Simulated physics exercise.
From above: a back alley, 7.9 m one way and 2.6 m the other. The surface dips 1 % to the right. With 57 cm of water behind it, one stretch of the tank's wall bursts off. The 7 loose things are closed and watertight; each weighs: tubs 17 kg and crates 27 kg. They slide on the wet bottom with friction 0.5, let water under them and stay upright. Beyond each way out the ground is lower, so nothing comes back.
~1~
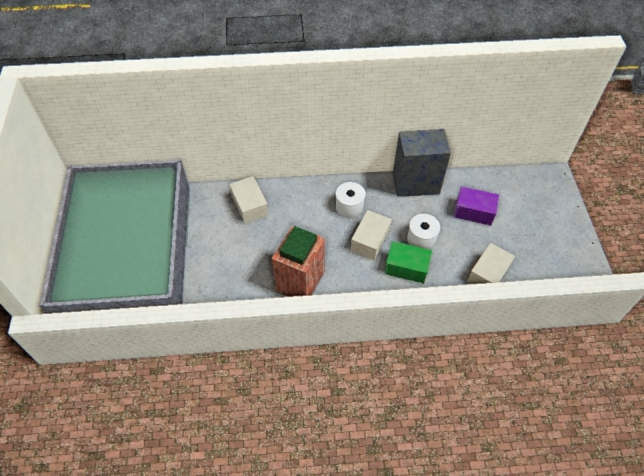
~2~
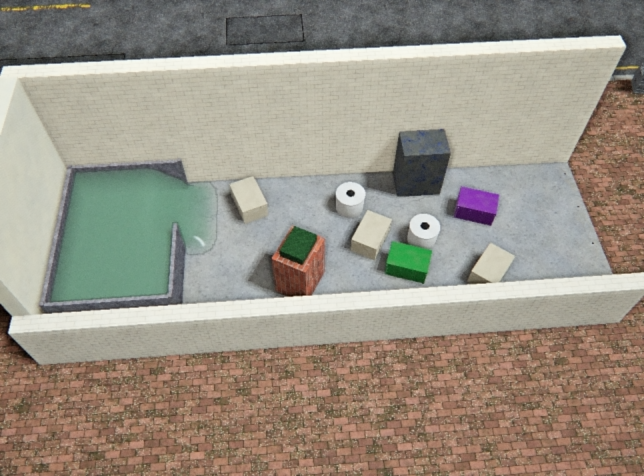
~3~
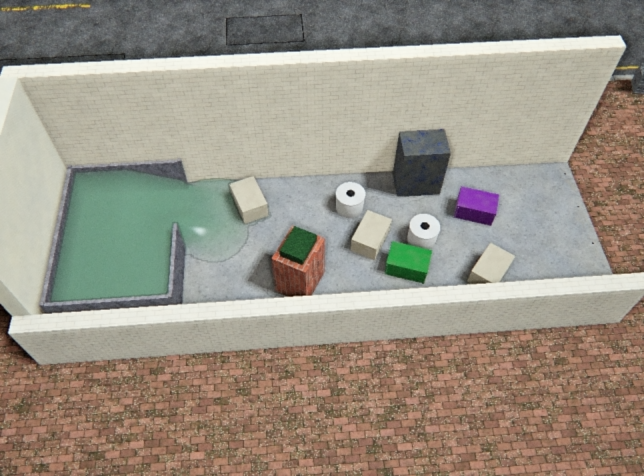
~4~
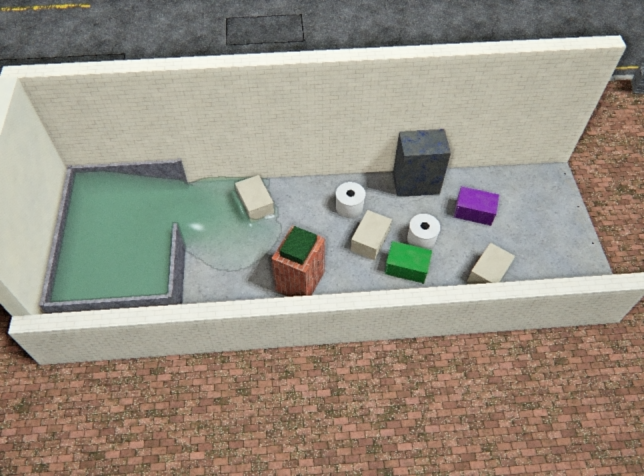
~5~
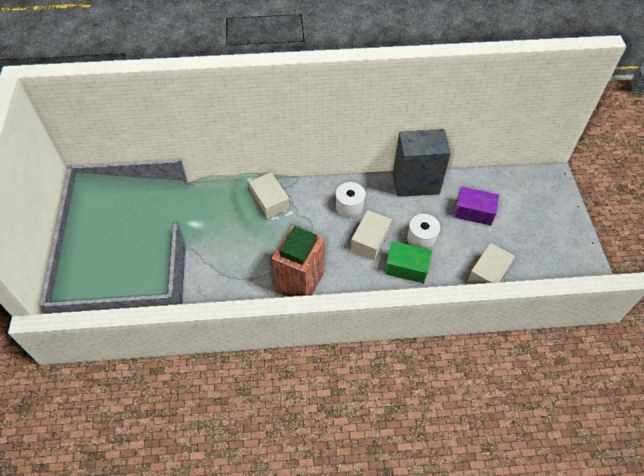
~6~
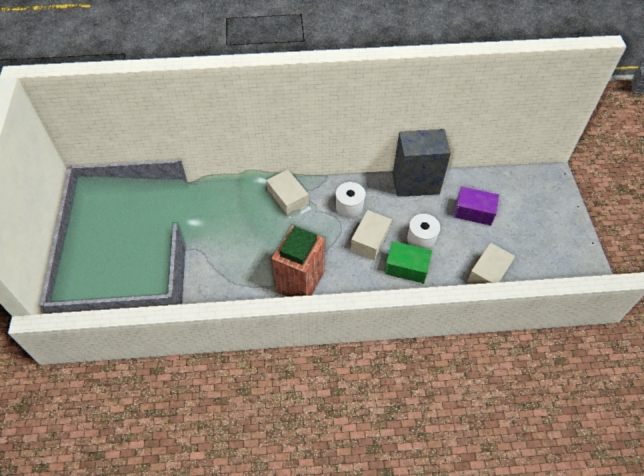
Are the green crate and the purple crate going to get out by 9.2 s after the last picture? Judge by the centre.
Green crate escapes, purple crate stays inside.
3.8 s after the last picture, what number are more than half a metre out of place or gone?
By then 7.
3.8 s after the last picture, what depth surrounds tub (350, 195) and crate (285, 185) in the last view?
Roughly 5 and 8 cm.
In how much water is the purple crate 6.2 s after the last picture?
About 4 cm.
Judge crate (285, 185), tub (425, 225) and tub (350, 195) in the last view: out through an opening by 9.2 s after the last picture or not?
In that order: Gone, out, kept in.
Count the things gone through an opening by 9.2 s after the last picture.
5 of them.
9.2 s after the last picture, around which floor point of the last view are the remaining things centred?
Around (494, 197).
Then, 1.2 s after the last picture the green crate is near (432, 266), 0.3 m from its start, aground; the purple crate is near (482, 200), 0.1 m from its start, aground; 0 of 7 are out; 1 afloat.
Then, 3.8 s after the last picture the green crate has gone out; the purple crate is near (527, 189), 0.8 m from its start, aground; 3 of 7 are out; 0 afloat.
Then, 6.2 s after the last picture the green crate has gone out; the purple crate is near (527, 189), 0.8 m from its start, aground; 5 of 7 are out; 0 afloat.
Then, 9.2 s after the last picture the green crate has gone out; the purple crate is near (527, 189), 0.8 m from its start, aground; 5 of 7 are out; 0 afloat.
